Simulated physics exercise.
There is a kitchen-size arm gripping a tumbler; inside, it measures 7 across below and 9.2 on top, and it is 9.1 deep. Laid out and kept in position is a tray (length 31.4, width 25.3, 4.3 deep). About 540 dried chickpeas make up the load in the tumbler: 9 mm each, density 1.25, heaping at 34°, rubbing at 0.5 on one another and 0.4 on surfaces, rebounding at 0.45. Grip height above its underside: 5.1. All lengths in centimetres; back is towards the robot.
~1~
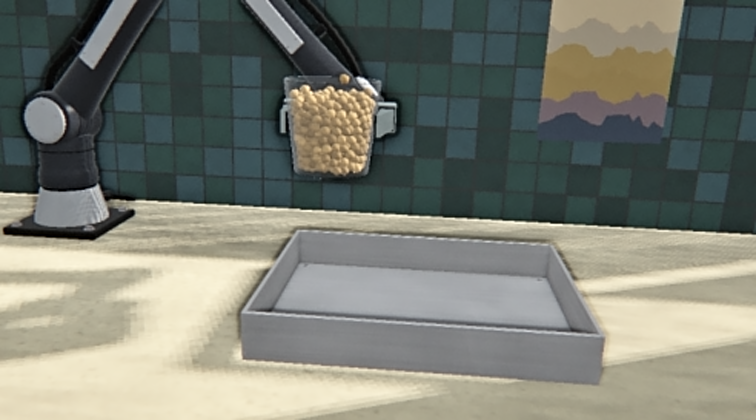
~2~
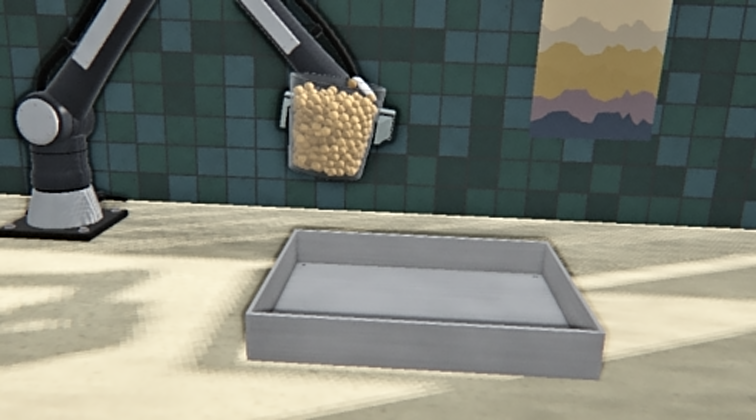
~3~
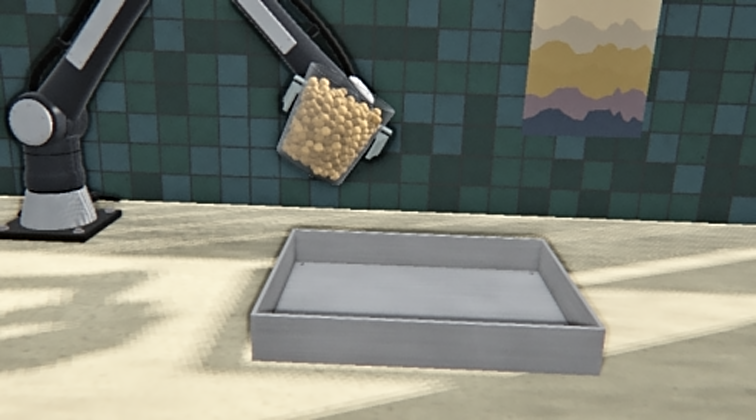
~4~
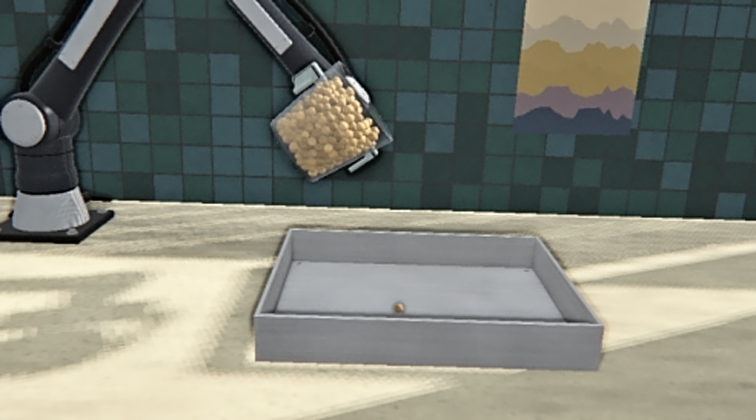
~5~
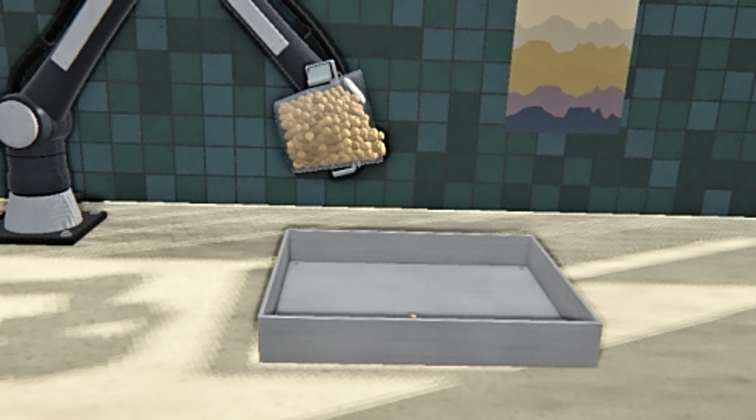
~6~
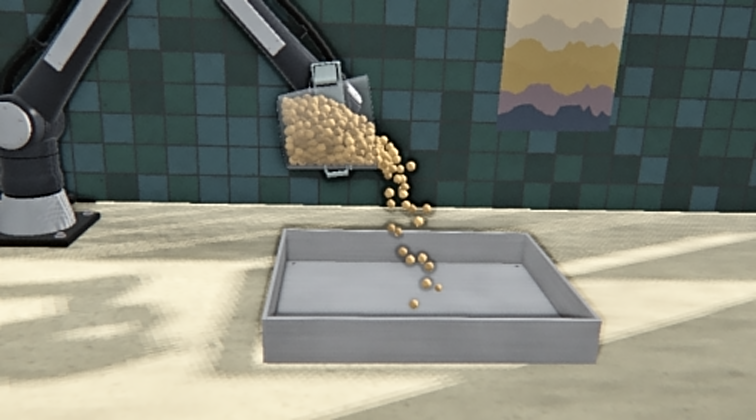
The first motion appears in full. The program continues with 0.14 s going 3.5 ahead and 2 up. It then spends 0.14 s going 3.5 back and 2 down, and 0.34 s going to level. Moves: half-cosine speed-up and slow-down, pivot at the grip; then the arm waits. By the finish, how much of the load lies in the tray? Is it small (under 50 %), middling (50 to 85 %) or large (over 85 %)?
Middling.
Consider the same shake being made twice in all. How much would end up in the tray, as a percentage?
Then roughly 85 percent.
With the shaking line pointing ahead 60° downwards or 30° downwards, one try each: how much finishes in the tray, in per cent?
It comes to around 30 per cent on the first try and around 45 per cent on the second.
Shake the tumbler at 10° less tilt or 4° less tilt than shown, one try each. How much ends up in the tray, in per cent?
Estimates, in order: 45 % and 55 %.
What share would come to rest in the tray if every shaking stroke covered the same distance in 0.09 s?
Roughly 95 percent would.
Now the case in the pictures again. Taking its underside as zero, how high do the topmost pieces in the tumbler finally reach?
Around 5.5 cm up.
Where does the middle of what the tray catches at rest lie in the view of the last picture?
It ends up close to (456, 300).
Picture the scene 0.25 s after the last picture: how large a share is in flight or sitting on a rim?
25 per cent.
Then, 0.25 s later, tilted 82° forward, highest piece 22 above the table; 346 in the tumbler, 58 in the tray, 137 in flight or on a rim.
Then, 0.50 s later, tilted 24° forward, highest piece 23 above the table; 339 in the tray, 197 in the tumbler, 5 in flight or on a rim.
Then, 0.82 s later, level, highest piece 21 above the table; 344 in the tray, 196 in the tumbler, 1 on the table or floor.
Then, 1.87 s later, level, highest piece 21 above the table; 344 in the tray, 196 in the tumbler, 1 on the table or floor.
At rest, 344 in the tray, 196 in the tumbler, 1 on the table or floor. That is 64 % in the tray.
